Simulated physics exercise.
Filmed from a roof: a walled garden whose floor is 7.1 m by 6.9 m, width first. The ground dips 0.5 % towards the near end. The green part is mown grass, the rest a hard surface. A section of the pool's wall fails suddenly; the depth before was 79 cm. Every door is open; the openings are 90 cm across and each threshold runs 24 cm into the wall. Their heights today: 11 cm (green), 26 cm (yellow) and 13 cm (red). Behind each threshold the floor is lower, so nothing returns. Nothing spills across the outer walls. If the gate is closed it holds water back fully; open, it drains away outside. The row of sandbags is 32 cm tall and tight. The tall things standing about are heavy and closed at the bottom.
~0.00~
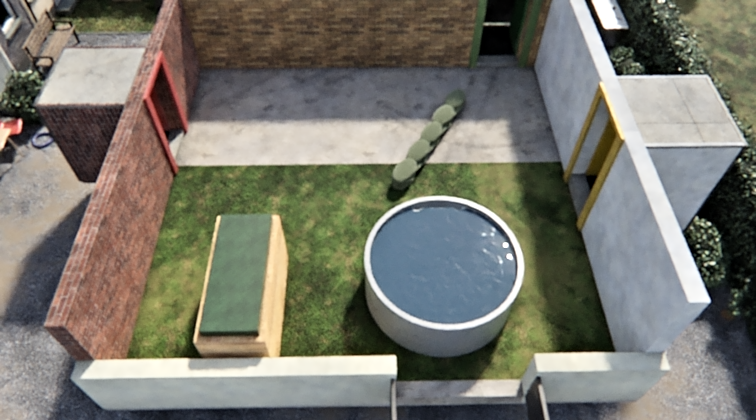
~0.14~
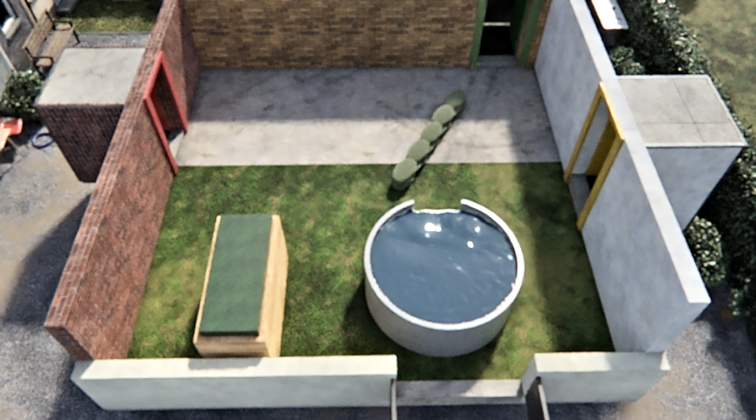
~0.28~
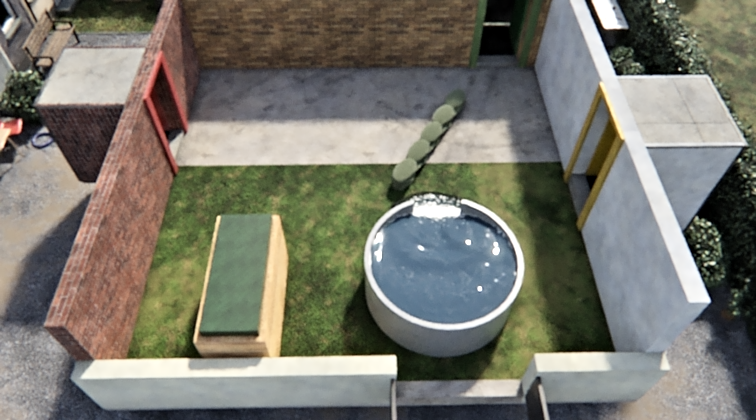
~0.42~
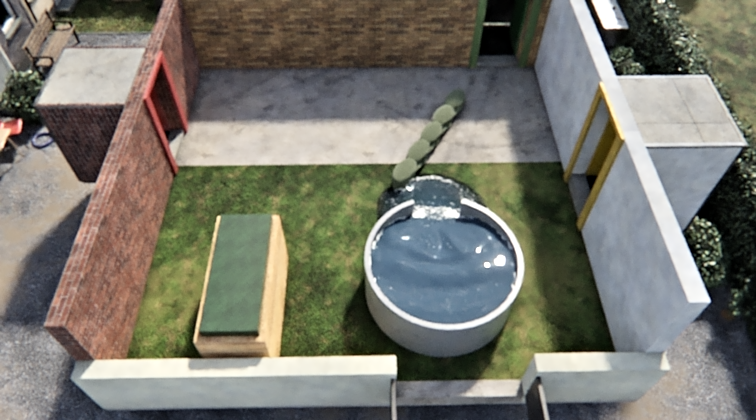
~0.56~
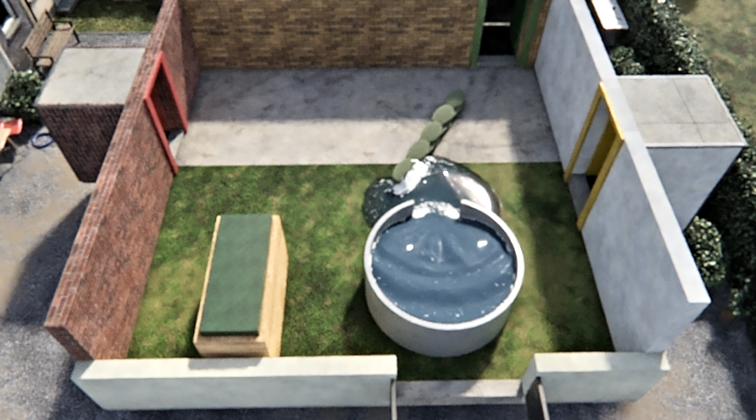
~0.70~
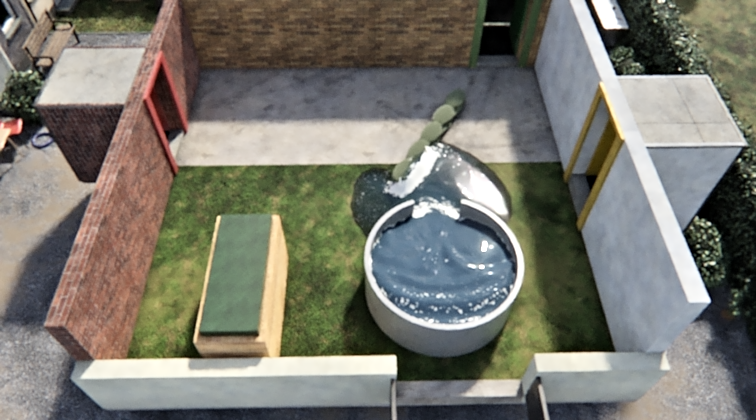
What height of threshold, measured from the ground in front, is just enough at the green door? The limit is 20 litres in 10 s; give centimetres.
It would have to be roughly 22 cm high.
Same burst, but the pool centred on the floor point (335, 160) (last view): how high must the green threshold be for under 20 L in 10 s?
Some 12.0 cm.
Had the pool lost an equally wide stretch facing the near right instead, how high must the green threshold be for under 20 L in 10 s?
Some 9.5 cm.
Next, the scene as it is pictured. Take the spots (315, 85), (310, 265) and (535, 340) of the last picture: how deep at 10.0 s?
In that order: 2, 3 and 7 cm.
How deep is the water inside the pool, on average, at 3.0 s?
Some 41 cm.
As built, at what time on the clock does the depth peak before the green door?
At about 2.8 s.
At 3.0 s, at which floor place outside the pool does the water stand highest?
Around (532, 68).
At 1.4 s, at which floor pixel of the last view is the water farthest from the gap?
Near (486, 91).
After 1.4 s water covers 20 % of the floor, deepest (40 cm) near (414, 185); it has not reached the green door.
After 3.0 s water covers 45 % of the floor, deepest (33 cm) near (532, 68); 23 cm at the green door, 35 litres in over its 11 cm threshold.
After 10.0 s water covers 90 % of the floor, deepest (10 cm) near (415, 193); 9 cm at the green door, 182 litres in over its 11 cm threshold.
At the green door as built, the water arrived by 1.8 s and peaked near 24 cm at 2.8 s.
With a threshold of 20 cm, 29 litres would have come in within the 10 s; with 26.5 cm, 5 litres. So under 20 litres takes about 22 cm.
